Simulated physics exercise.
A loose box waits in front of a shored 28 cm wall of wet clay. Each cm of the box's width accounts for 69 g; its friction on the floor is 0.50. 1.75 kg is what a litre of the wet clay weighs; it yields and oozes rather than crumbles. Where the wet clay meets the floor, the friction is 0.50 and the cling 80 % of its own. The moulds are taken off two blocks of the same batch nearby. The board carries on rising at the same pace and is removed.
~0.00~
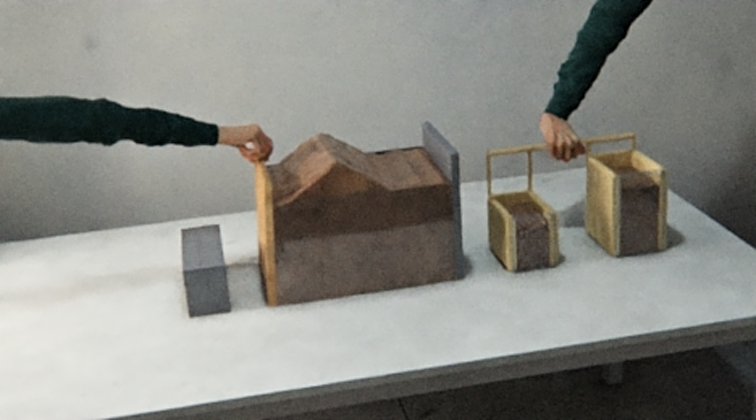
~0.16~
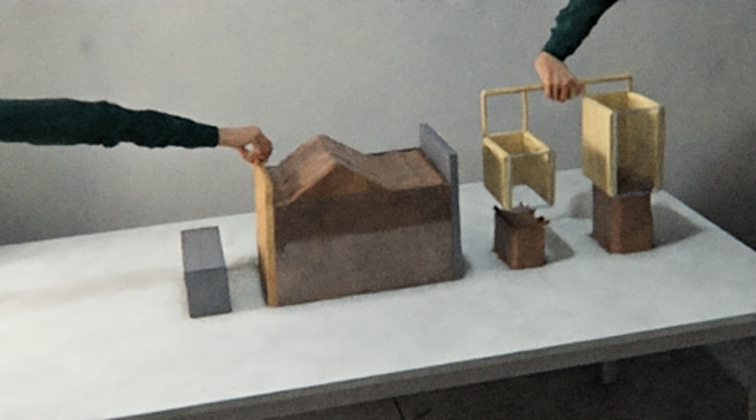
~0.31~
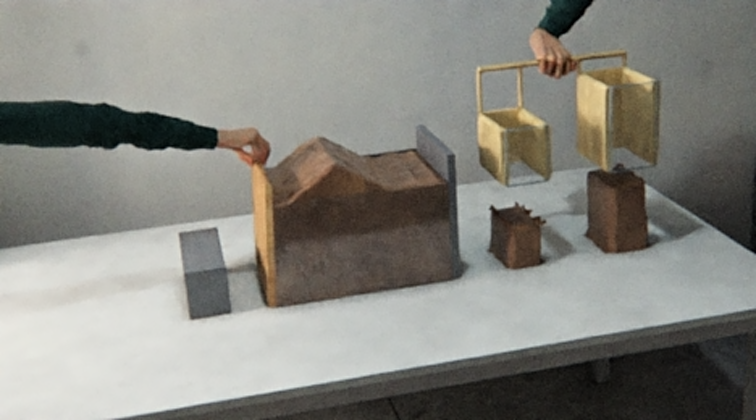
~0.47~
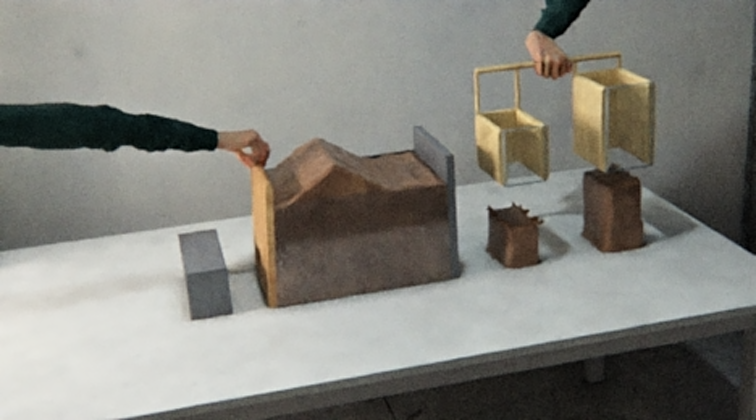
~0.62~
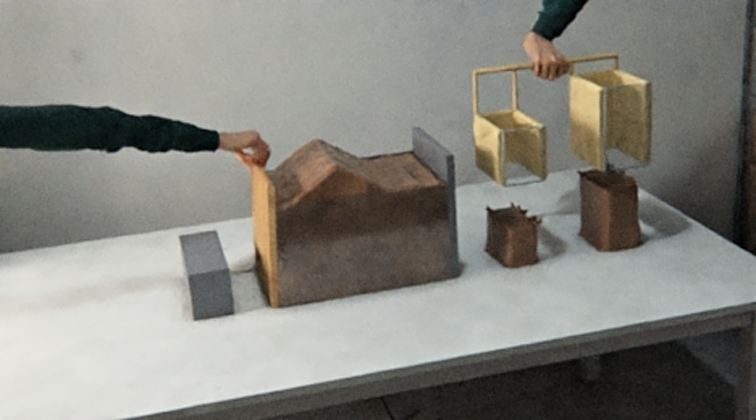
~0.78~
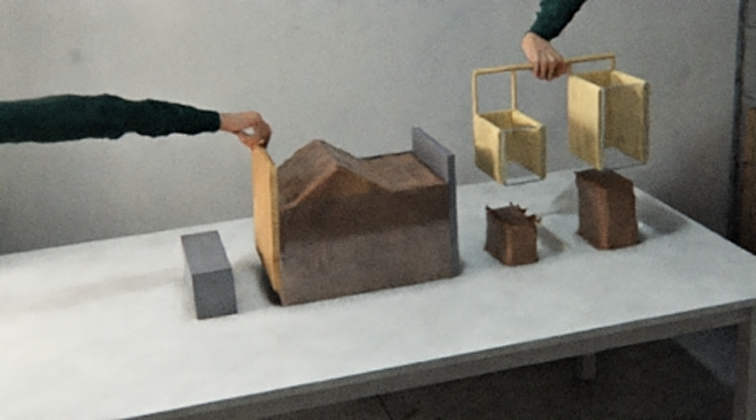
One hand held a board against a big brown clay block while another lifted two joined moulds off two smaller blocks on the right; then the first hand tilted the board slightly left.
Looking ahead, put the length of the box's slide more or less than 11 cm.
It should be smaller than 11 centimetres.
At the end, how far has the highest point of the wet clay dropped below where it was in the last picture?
The gap comes to roughly 7.5 centimetres.
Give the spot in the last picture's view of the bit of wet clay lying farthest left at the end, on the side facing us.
About (238, 303).
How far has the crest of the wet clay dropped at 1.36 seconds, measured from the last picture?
Some 0.5 cm.
After 1.04 s, the box has not moved.
After 1.36 s, the box has not moved.
After 1.67 s, the box has not moved.
After 1.98 s, the box has been pushed 3 mm.
After 2.20 s, the box has been pushed 3 mm.
